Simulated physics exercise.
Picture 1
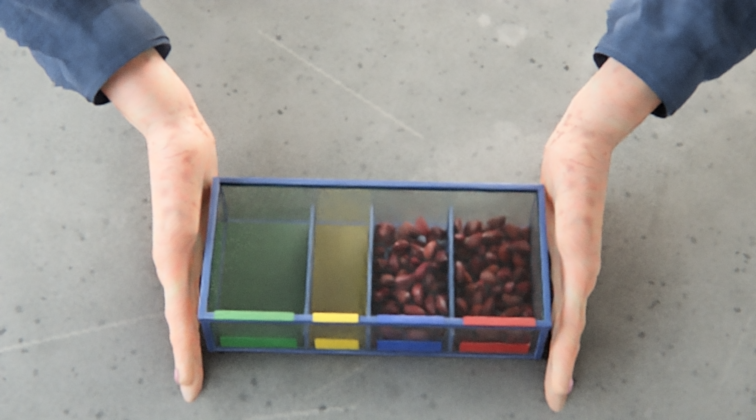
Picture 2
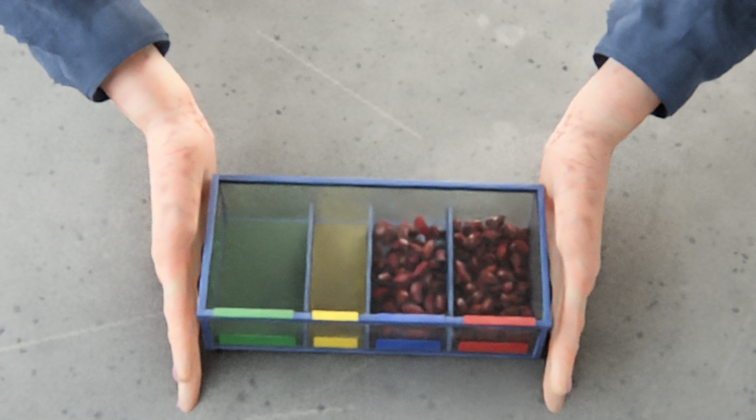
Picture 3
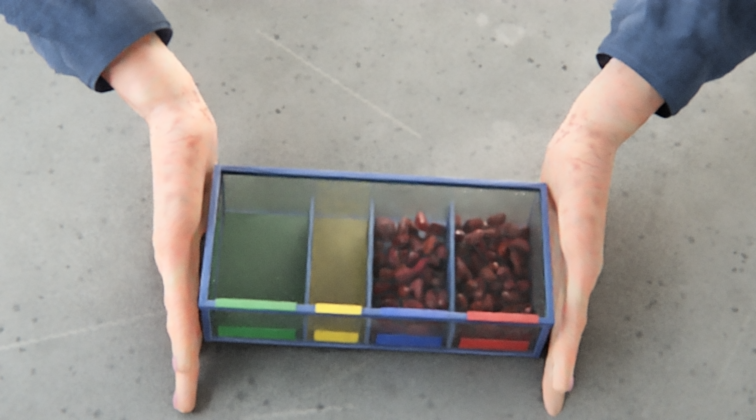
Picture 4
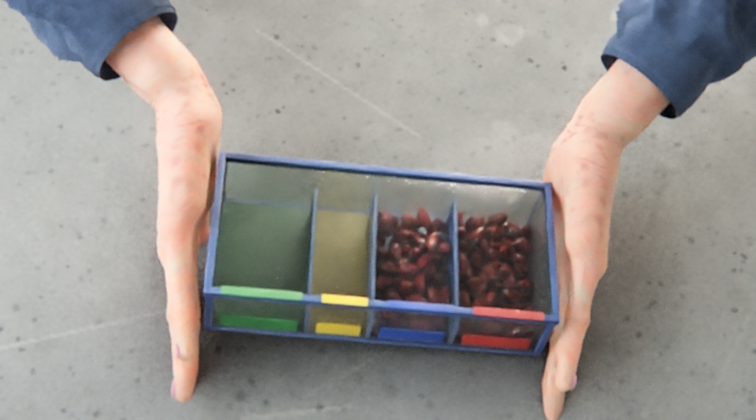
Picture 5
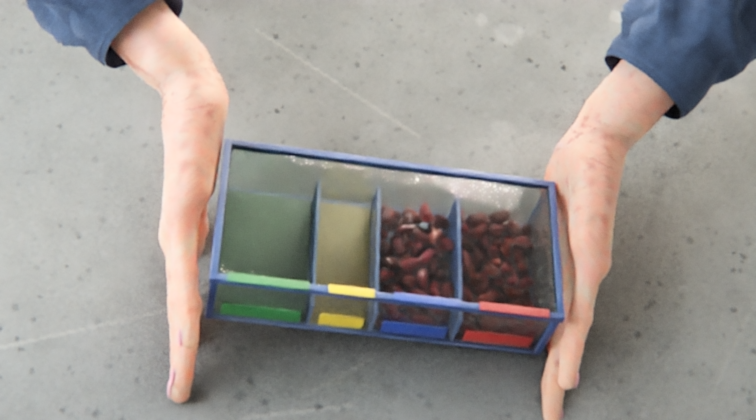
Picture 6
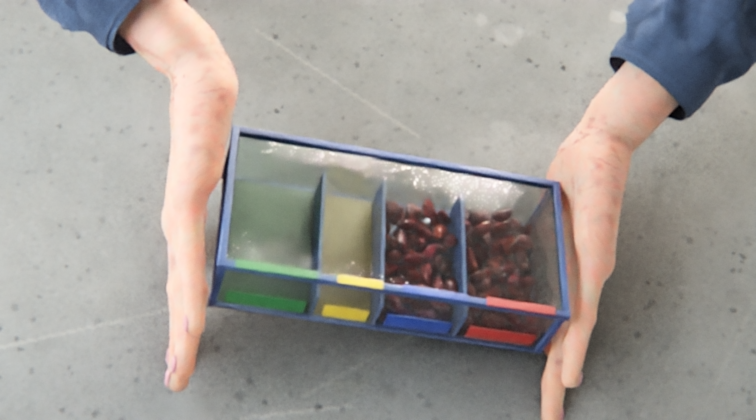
The clip opens on two hands holding a clear-lidded, blue-edged box with four compartments, dark red beans filling the blue- and red-marked ones on the right. The hands gradually raise its left end, tilting the box modestly down to the right, while the beans stay in their two compartments.
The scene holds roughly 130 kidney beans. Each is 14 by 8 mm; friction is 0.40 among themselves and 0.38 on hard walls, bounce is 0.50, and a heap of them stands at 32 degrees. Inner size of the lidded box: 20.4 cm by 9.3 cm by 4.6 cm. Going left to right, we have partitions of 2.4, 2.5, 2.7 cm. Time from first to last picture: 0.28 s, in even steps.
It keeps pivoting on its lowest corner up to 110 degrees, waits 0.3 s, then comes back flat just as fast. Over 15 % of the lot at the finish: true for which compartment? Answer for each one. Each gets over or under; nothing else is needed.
Red ends over. Blue ends under. Green ends under. Yellow ends under.
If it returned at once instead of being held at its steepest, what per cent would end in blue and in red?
In per cent: Blue 10; red 90.
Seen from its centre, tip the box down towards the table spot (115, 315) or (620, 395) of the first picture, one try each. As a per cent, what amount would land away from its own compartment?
100 and 30 %.
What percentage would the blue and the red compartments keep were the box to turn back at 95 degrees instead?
With that change you'd see blue at 20 % and red at 80 %.
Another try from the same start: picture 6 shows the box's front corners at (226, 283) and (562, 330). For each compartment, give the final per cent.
You'd see red at 90 percent, blue at 10, green at 0 and yellow at 0 percent.
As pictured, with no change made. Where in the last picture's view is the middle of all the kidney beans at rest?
I'd say roughly (498, 262).
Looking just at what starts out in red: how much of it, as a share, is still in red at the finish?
Roughly 100 per cent.
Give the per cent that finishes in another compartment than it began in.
Around 40 per cent.
Then, 1.61 s after the last picture, tilt 110 degrees; red 90 %, blue 10 %.
Then, 2.68 s after the last picture, tilt 56 degrees; red 95 %, blue 5 %.
Then, 3.73 s after the last picture, tilt 0 degrees; red 95 %, blue 5 %.
In the end, red 95 %, blue 5 %, green 0 %, yellow 0 %.
